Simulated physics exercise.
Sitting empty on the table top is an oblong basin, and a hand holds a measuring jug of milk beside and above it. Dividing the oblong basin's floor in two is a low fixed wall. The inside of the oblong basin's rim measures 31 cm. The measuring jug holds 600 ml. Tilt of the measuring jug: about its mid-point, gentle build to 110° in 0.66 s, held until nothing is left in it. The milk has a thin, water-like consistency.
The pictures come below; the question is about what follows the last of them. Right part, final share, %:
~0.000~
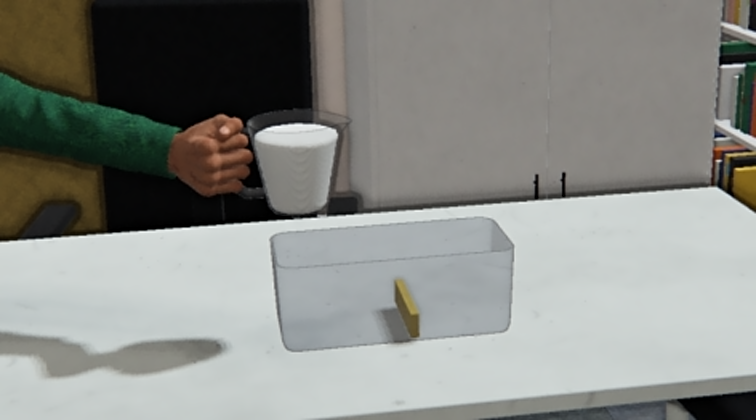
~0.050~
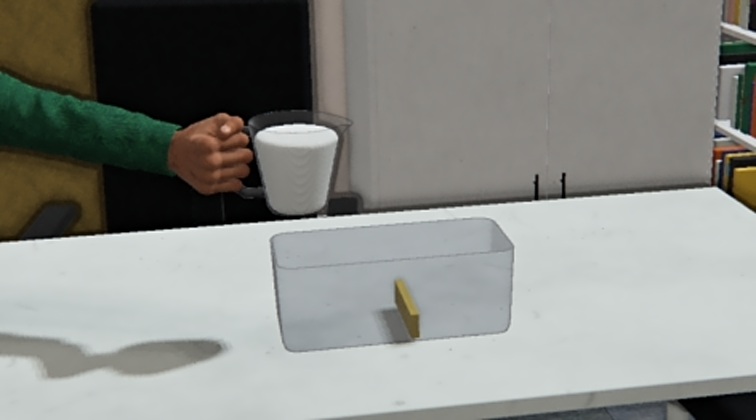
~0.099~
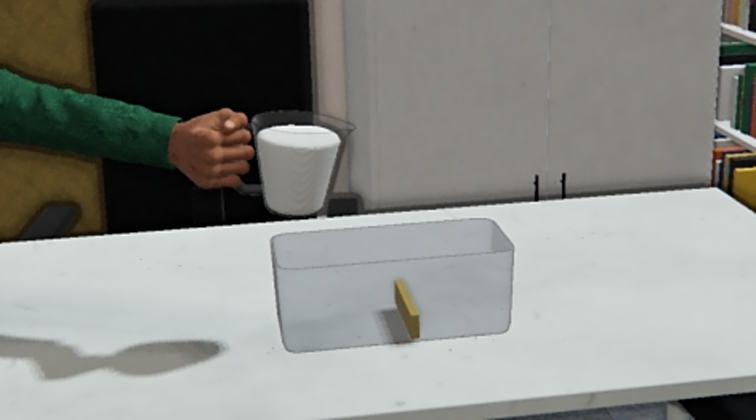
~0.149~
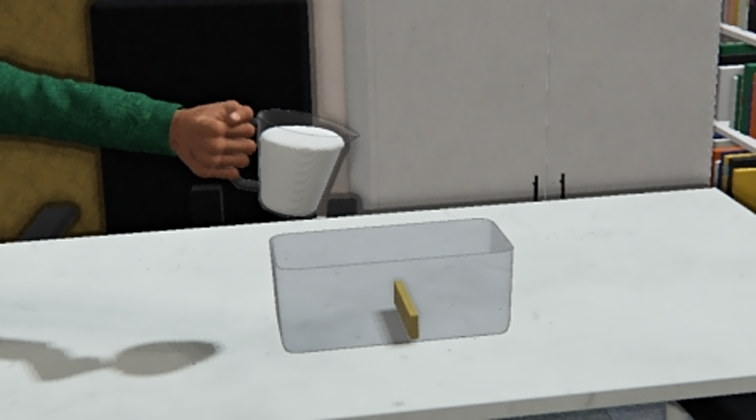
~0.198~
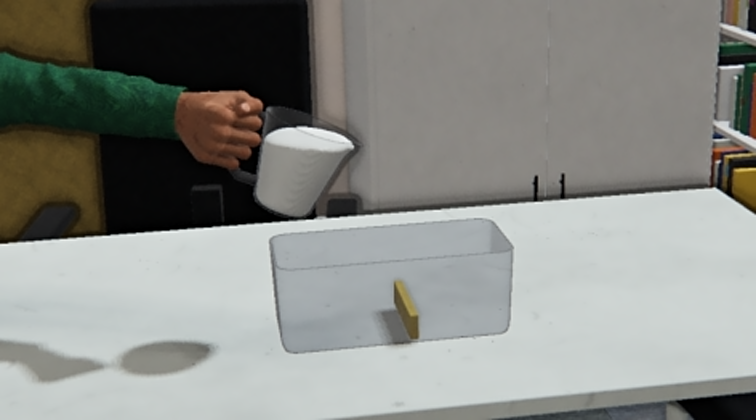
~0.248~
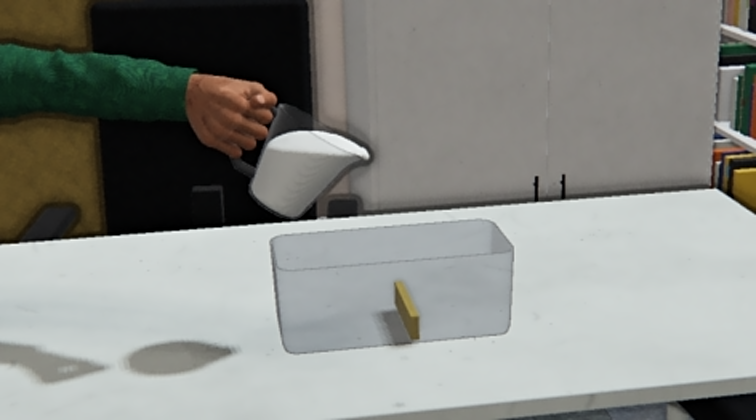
30 %.
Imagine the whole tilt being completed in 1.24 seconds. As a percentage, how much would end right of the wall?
That would be about 45 in a hundred, I'd say.
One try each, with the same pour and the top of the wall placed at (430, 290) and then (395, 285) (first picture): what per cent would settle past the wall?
One try each: Around 10 percent and then around 35 percent.
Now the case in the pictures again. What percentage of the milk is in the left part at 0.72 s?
The left part holds some 66 per cent.
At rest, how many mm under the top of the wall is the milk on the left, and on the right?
It's around 14 mm on the left side and around 24 mm on the right side.
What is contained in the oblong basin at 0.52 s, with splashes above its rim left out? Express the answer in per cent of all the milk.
Roughly 38 percent of it.
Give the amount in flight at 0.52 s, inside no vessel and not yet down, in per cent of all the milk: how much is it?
About 20 per cent.
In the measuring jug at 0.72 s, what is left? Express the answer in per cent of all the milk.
Around 4 percent of it.
By 0.52 s the tilt is 99° and 41 per cent is still to pour, 18 is left of the wall and 21 right of it.
By 0.72 s the tilt is 110° and 4 per cent is still to pour, 65 is left of the wall and 26 right of it.
By 0.93 s the tilt is 110° and 0 per cent is still to pour, 69 is left of the wall and 29 right of it.
By 1.16 s the tilt is 110° and 0 per cent is still to pour, 68 is left of the wall and 29 right of it.
At rest 68 per cent lies left of the wall, 30 right of it and 2 outside.
